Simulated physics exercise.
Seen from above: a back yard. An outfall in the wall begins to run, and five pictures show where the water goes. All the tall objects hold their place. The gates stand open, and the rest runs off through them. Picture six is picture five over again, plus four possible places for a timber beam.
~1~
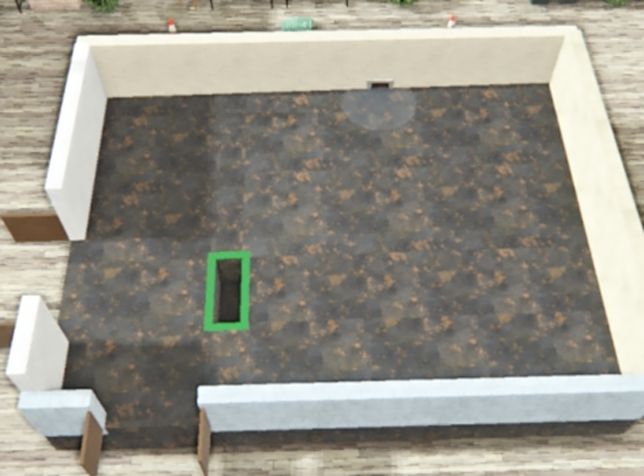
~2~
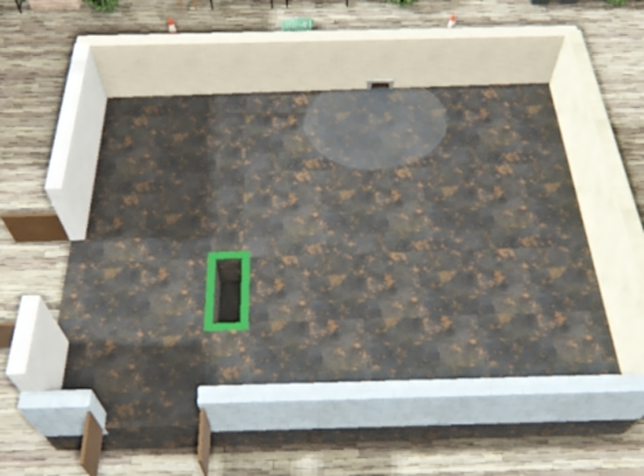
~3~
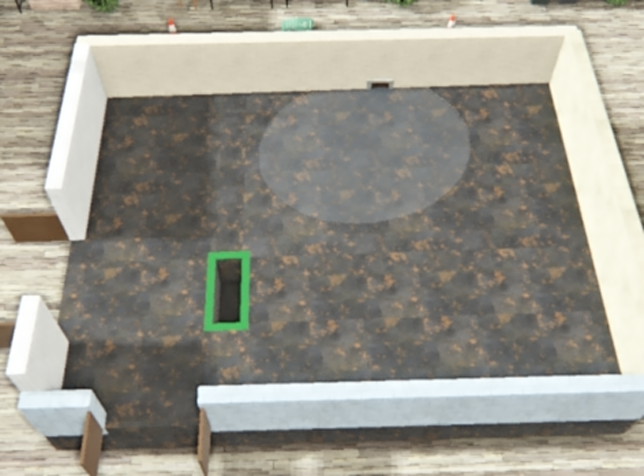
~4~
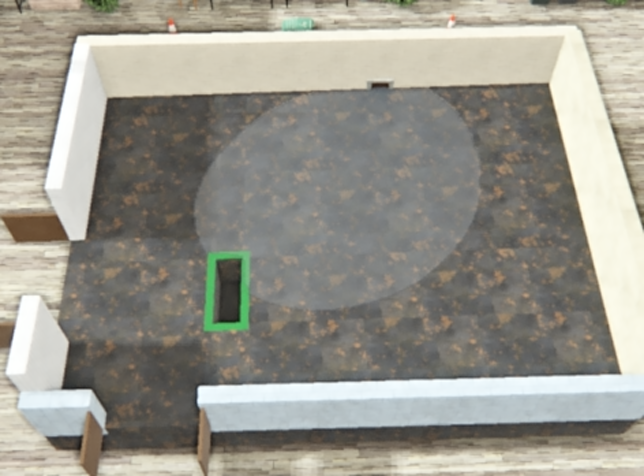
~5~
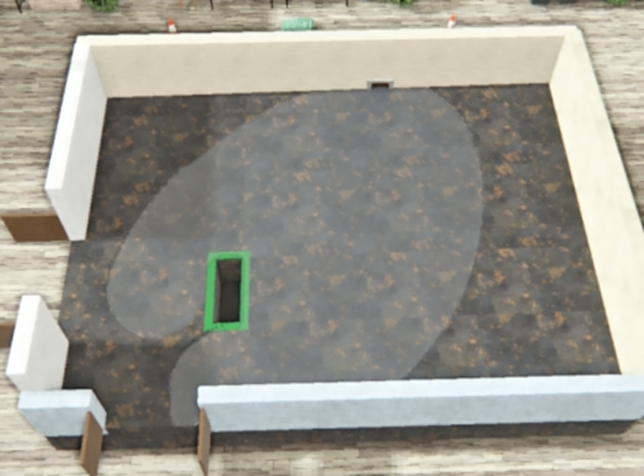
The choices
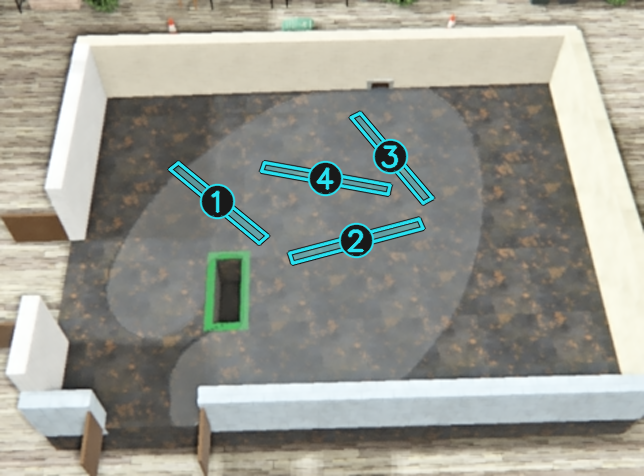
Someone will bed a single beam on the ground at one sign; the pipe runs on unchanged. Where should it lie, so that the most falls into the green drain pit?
Place 2.
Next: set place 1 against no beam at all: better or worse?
Worse.
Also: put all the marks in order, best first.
The order is 2, 1, 3, 4.
On the marked copy, 1 from (174, 166) to (263, 239); 2 from (291, 258) to (421, 223); 3 from (355, 115) to (427, 200); 4 from (263, 166) to (389, 189).
For place 1, about 16 % of the stream runs into the green drain pit, about 84 % out by the gates.
For place 2, about 48 % of the stream runs into the green drain pit, about 52 % out by the gates.
For place 3, about 10 % of the stream runs into the green drain pit, about 90 % out by the gates.
For place 4, about 2 % of the stream runs into the green drain pit, about 98 % out by the gates.
